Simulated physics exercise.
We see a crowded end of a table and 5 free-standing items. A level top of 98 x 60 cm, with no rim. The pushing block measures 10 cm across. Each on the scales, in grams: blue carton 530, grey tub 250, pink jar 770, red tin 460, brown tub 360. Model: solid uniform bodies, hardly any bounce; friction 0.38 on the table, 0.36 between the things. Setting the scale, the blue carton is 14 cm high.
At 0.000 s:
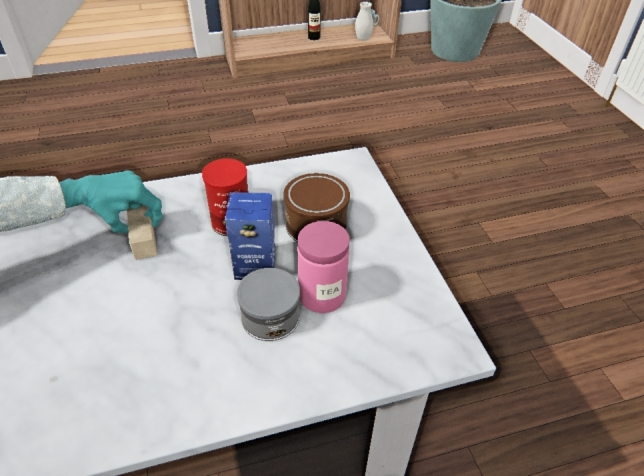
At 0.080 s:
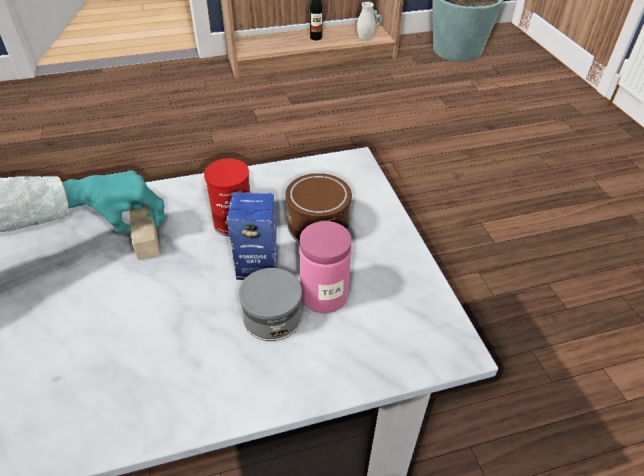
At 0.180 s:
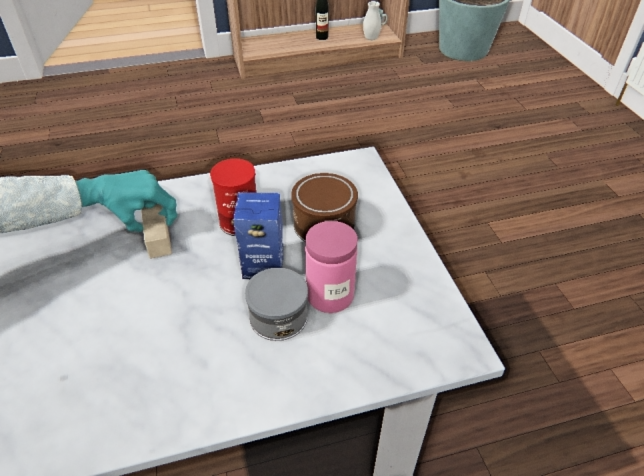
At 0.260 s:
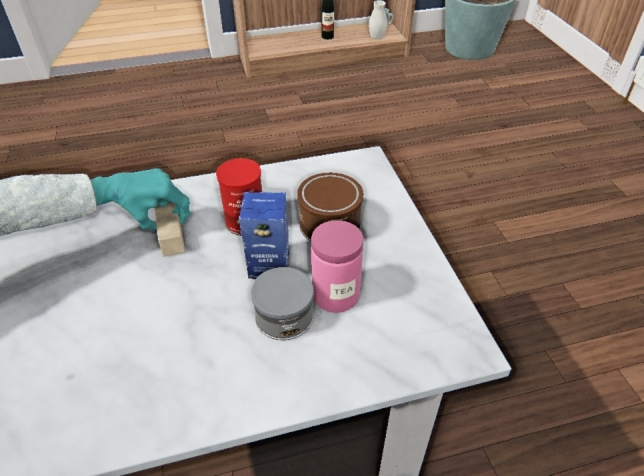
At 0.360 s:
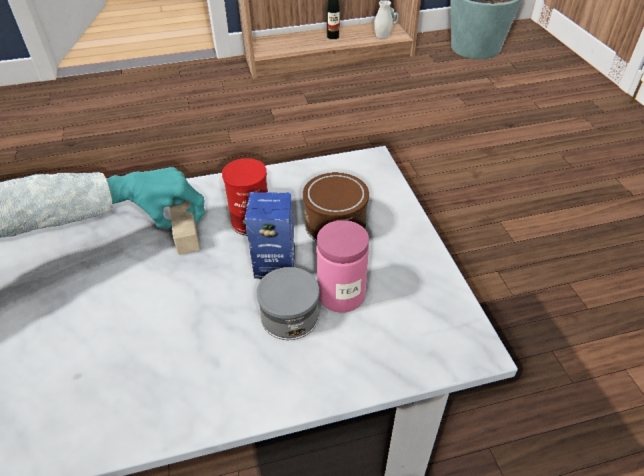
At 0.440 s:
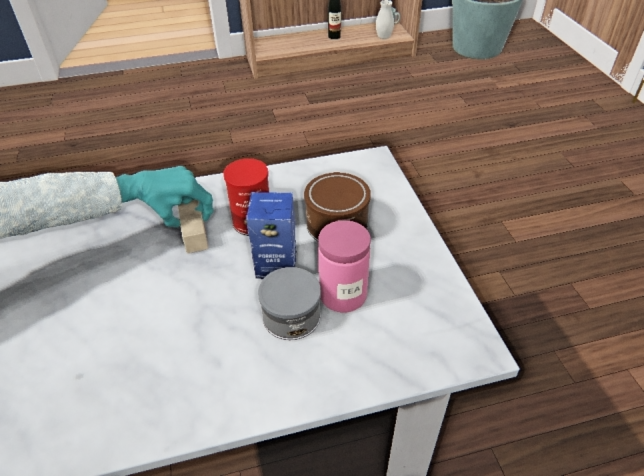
Teal-gloved hand sliding a small block rightward across a marble tabletop, five clustered containers staying in place as the view shifts slightly.
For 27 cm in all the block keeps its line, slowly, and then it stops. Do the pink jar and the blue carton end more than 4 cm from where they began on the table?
The pink jar doesn't go anywhere; the blue carton doesn't go anywhere.
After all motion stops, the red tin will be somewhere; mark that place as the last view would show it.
Near (332, 177).
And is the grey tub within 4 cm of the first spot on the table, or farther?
As for the grey tub, it stays where it was.
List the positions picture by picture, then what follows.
Block slid 0 cm; pink jar (323, 268); blue carton (252, 238), in the first frame.
Block slid 0 cm; brown tub (318, 210); grey tub (272, 305), in the second frame.
Block slid 1 cm; red tin (236, 198); brown tub (324, 209), in the third frame.
Block slid 2 cm; grey tub (283, 304); red tin (242, 198), in the fourth frame.
Block slid 4 cm; brown tub (336, 209); grey tub (289, 304), in the fifth frame.
Block slid 5 cm; pink jar (344, 268); blue carton (274, 237), in the sixth frame.
After 1.14 s, block slid 16 cm; red tin moved 6 cm.
After 1.54 s, block slid 23 cm; red tin moved 12 cm; brown tub moved 4 cm.
In the end (2.2 s), not toppled but over 4 cm from the start, red tin and brown tub; the other 3 under 4 cm from the start. At the end, from the last picture's camera, pink jar near (344, 268), blue carton near (274, 237).
